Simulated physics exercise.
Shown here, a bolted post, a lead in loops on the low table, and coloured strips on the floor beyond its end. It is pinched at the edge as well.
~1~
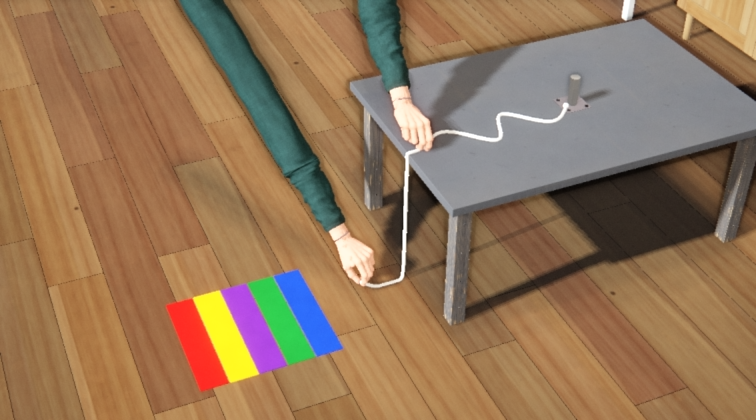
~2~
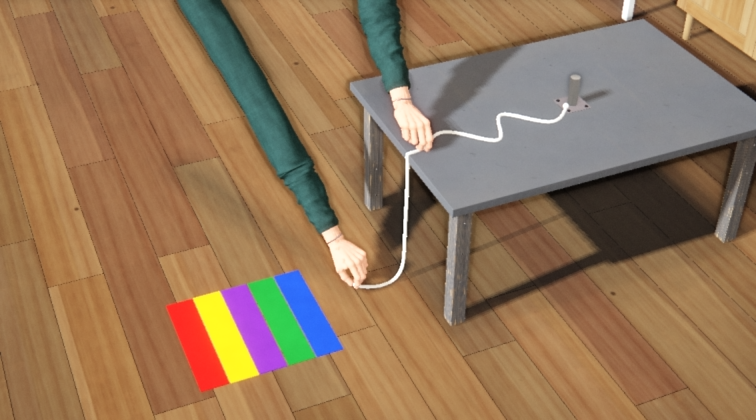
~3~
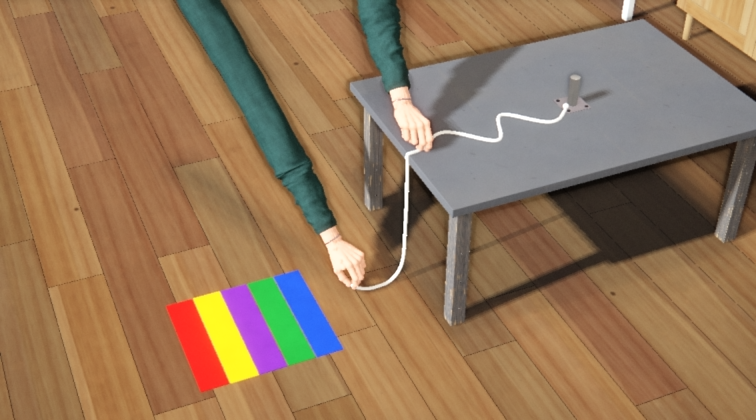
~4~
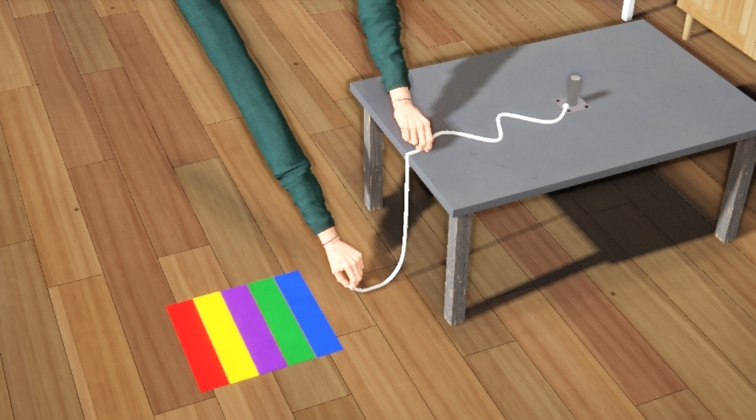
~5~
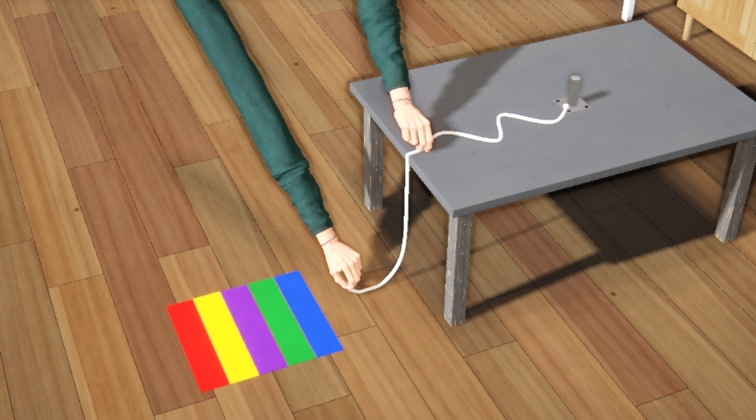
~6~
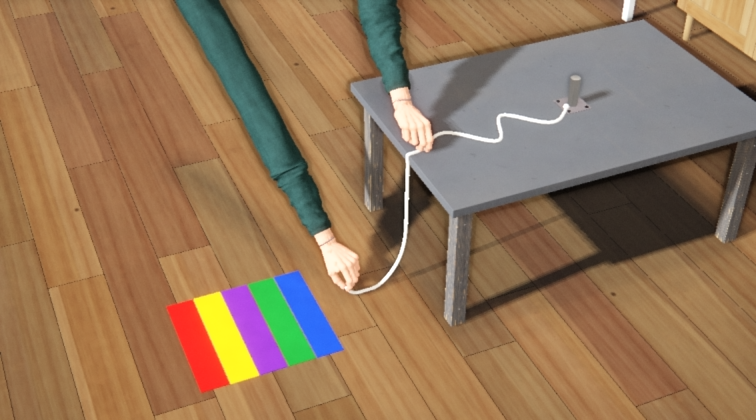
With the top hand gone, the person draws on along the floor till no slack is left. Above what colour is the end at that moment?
It halts on the red strip.
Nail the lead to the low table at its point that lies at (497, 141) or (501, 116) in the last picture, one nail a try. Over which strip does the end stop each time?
In that order: Purple; yellow.
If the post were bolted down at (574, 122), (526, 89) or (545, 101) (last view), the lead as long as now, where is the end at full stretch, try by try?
Try by try, around (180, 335), (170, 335) and (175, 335).
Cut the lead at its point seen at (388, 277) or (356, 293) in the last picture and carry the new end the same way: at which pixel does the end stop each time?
The places are (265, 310) and (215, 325).
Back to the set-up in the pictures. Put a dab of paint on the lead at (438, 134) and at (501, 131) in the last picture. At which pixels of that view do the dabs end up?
Near (395, 163) and (466, 134).
A little later, end near (258, 312); over purple.
Next, end near (219, 323); over yellow.
When it is tight, end near (196, 330); over red. Over red.
